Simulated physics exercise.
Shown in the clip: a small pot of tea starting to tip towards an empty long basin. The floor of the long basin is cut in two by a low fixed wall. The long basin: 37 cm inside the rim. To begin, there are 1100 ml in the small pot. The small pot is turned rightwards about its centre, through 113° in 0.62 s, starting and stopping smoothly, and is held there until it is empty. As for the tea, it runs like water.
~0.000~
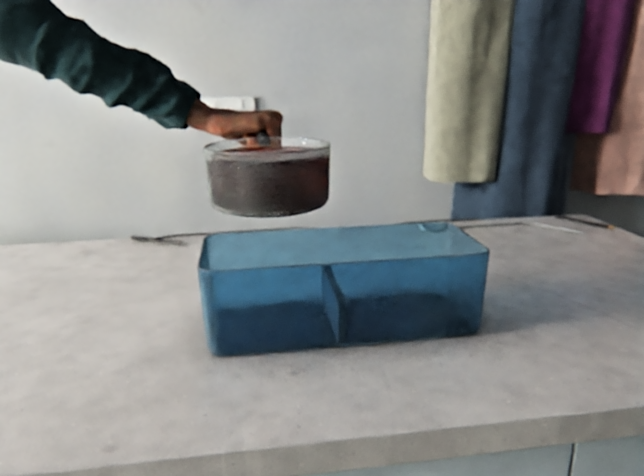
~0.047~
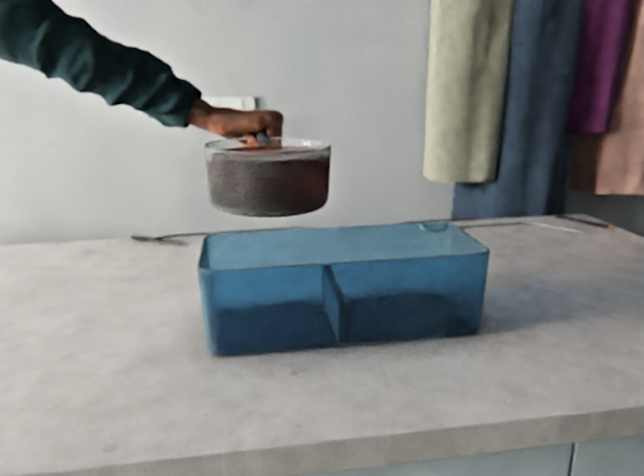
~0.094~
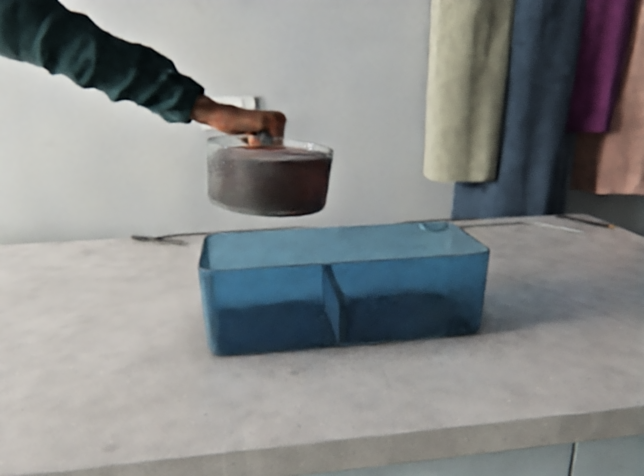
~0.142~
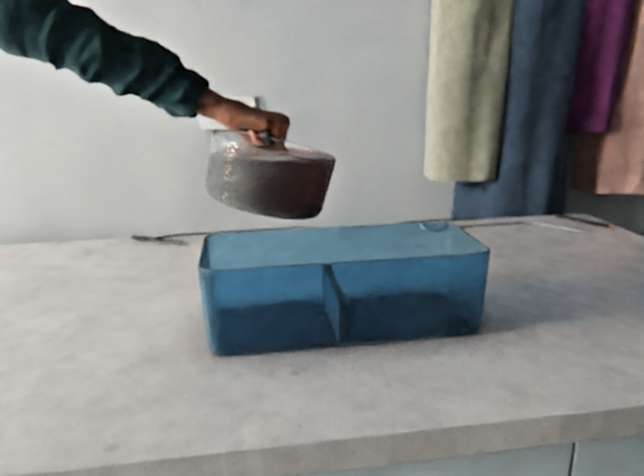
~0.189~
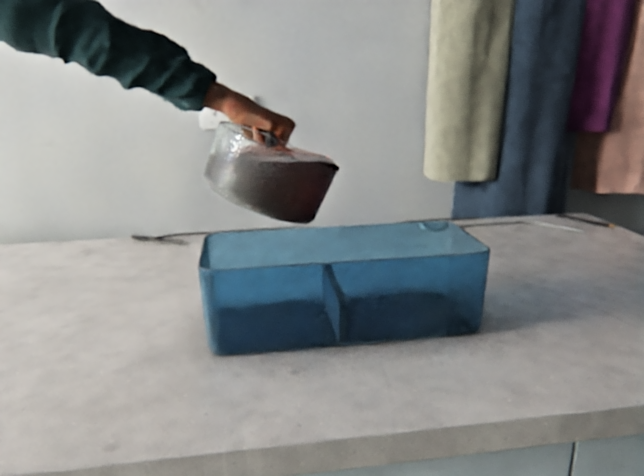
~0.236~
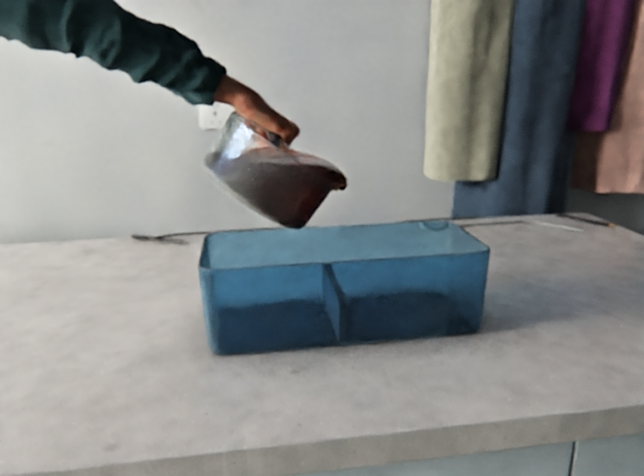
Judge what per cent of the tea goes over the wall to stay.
70 percent, roughly.
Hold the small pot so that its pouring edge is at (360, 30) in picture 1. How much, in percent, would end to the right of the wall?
In that case some 85 per cent.
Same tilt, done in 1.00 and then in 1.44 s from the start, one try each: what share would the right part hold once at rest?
In order, 80 and 85 per cent.
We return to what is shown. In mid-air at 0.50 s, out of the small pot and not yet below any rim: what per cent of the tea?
Roughly 22 %.
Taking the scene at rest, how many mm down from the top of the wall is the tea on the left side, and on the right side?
Left about 46 mm, while the right is about 30 mm.
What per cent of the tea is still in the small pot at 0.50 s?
Near 18 in a hundred.
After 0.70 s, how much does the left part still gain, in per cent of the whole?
Around 6 in a hundred.
By 0.50 s the tilt is 103° and 17 per cent is still to pour, 4 is left of the wall and 56 right of it.
By 0.70 s the tilt is 113° and 2 per cent is still to pour, 23 is left of the wall and 63 right of it.
By 0.90 s the tilt is 113° and 0 per cent is still to pour, 28 is left of the wall and 69 right of it.
By 1.12 s the tilt is 113° and 0 per cent is still to pour, 28 is left of the wall and 70 right of it.
At rest 28 per cent lies left of the wall, 70 right of it and 2 outside.
